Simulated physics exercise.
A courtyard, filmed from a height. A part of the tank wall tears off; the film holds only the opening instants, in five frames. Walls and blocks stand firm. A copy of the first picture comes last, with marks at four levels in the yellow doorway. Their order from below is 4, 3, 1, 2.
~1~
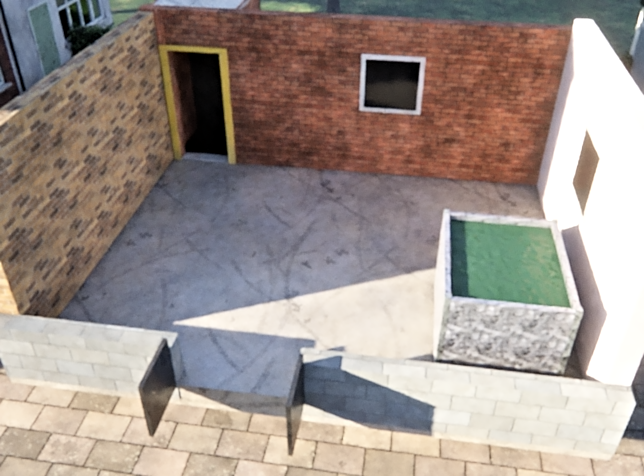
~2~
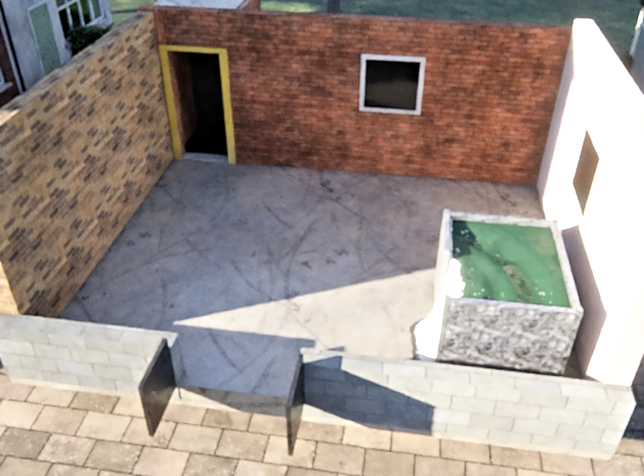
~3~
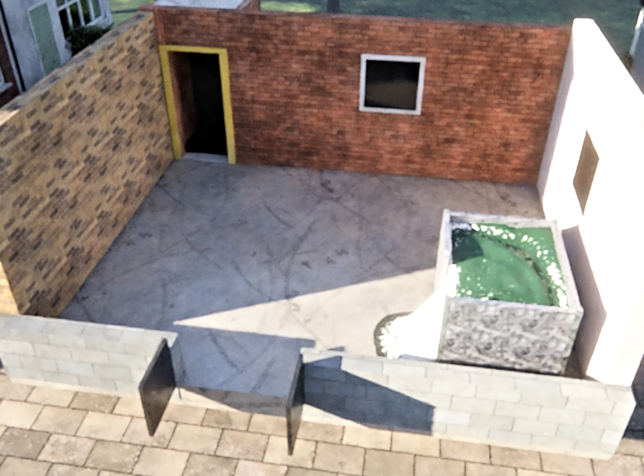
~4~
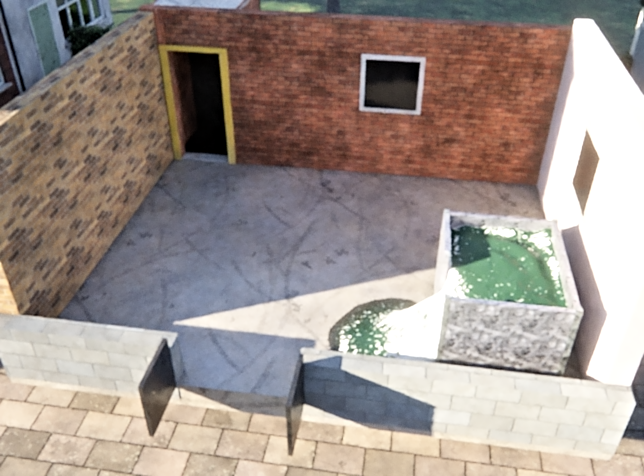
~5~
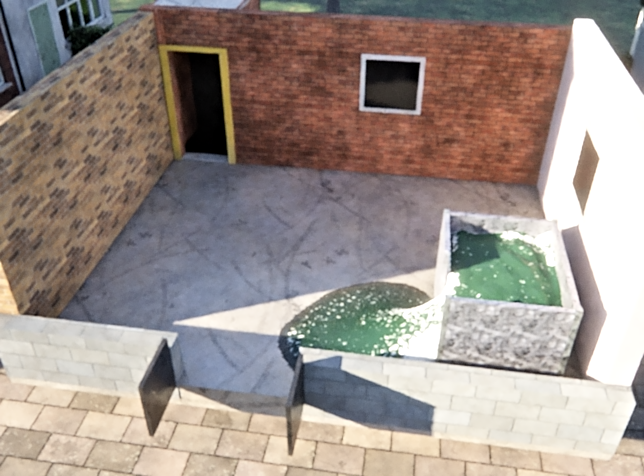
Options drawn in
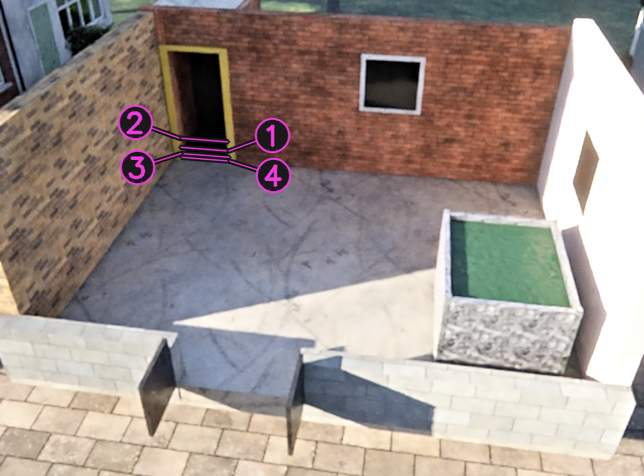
Green water fills a grey stone tank at the right of a paved courtyard, seen from a height by a still camera. A patterned brick wall stands at left, a red brick wall with a yellow-framed doorway and white-framed window behind, and a low pale wall with an open dark gate in front. The water churns, flecks with white, and pours out leftward, spreading in a widening green pool toward the gate.
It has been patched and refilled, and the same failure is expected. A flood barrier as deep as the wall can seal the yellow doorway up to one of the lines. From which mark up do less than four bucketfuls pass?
1 will do.
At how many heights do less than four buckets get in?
Two of them.
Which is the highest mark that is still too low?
That would be 3.
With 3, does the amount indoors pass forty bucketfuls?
No.
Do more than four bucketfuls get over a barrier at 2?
No, that is safe.
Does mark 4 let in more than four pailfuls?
Yes, that goes wrong.
On the marked copy, 1 at (204, 149); 2 at (203, 139); 3 at (205, 155); 4 at (205, 159); from the bottom up 4, 3, 1, 2.
With 1, a bucket or two gets in.
With 2, nothing gets over.
With 3, about 14 bucketfuls get in.
With 4, dozens of bucketfuls pour in.
